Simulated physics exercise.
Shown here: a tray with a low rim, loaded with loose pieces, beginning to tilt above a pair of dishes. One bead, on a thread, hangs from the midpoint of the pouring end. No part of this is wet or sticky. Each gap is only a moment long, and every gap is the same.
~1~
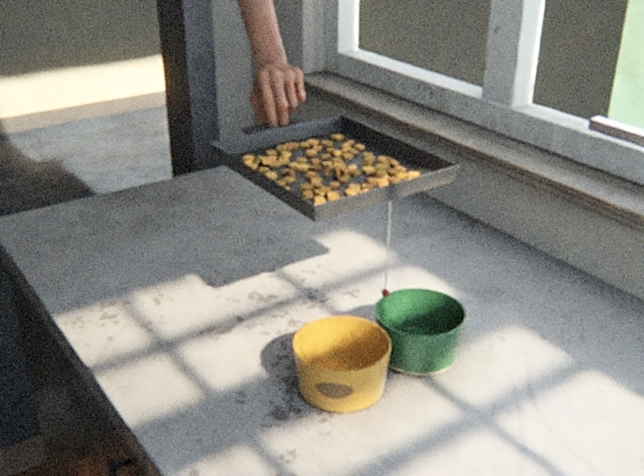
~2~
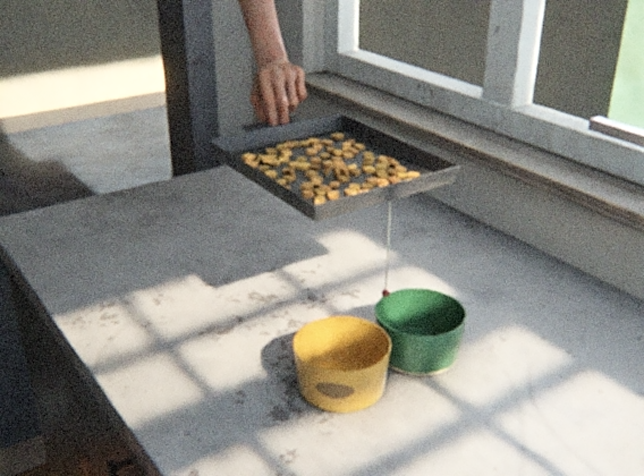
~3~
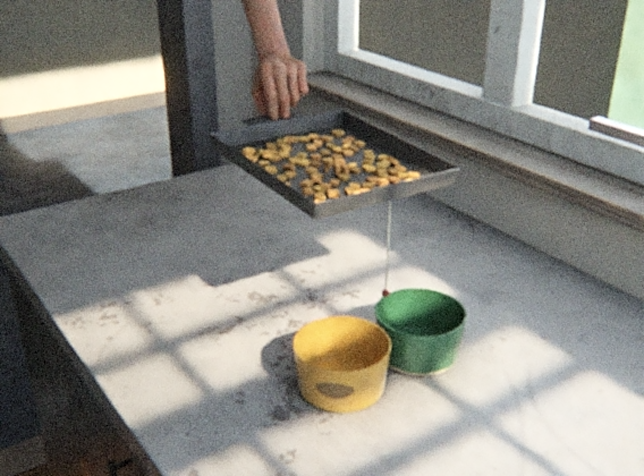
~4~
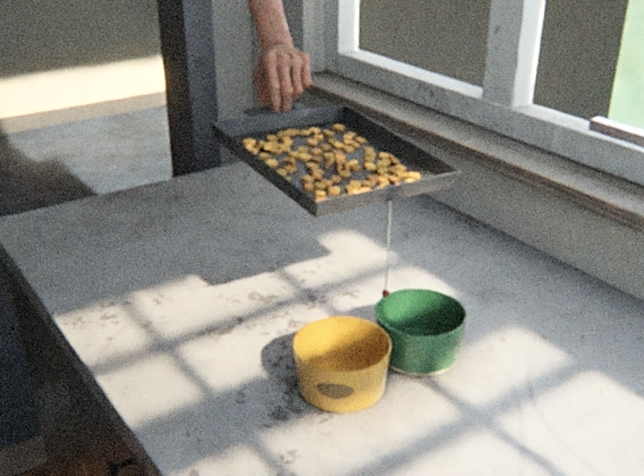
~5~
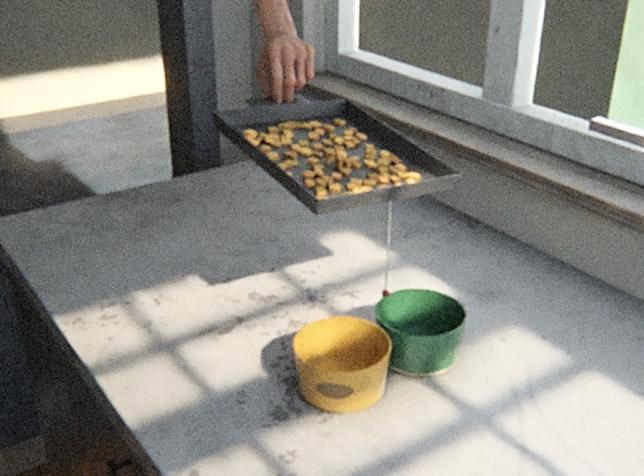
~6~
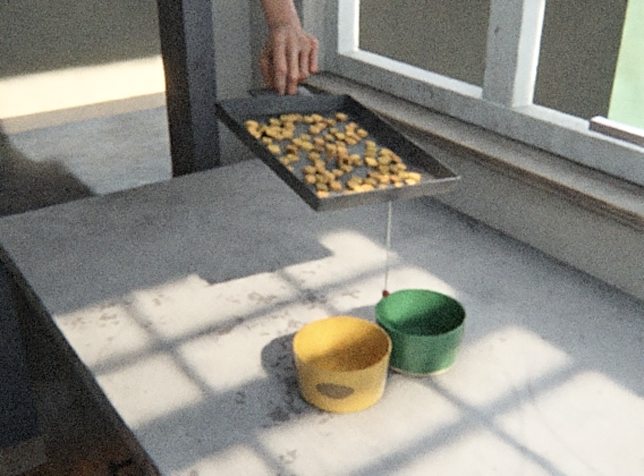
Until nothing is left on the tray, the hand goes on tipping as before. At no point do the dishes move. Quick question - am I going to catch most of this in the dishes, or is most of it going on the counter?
The caught share falls below half.
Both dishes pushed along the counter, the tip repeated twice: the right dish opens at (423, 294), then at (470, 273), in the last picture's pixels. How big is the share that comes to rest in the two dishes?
Close to 80 in a hundred first, close to 80 in a hundred second.
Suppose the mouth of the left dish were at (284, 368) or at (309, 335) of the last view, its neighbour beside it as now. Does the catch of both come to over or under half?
Well, a minority share the first time and a minority share the next.
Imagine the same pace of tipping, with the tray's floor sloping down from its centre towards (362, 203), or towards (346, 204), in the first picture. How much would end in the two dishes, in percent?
First heading 90 %, second heading 80 %.
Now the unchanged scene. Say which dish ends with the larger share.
Fuller side: Right of the pair.
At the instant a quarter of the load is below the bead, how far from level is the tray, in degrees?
That happens at close to 105 degrees.
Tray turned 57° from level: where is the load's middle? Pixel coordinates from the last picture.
(403, 165).
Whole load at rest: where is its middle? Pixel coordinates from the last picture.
I'd place the middle at about (446, 328).
Just after the last frame, tray tipped steeply; every one on the tray.
A moment on, tray tipped right over; the larger part on the tray; just a few in the right dish; about a tenth outside both; about a tenth in the air.
Further on, tray tipped past a quarter turn; roughly a third in the right dish; roughly two thirds outside both.
When it is over, tray tipped past a quarter turn; not one in the left dish; roughly a third in the right dish; roughly two thirds outside both.
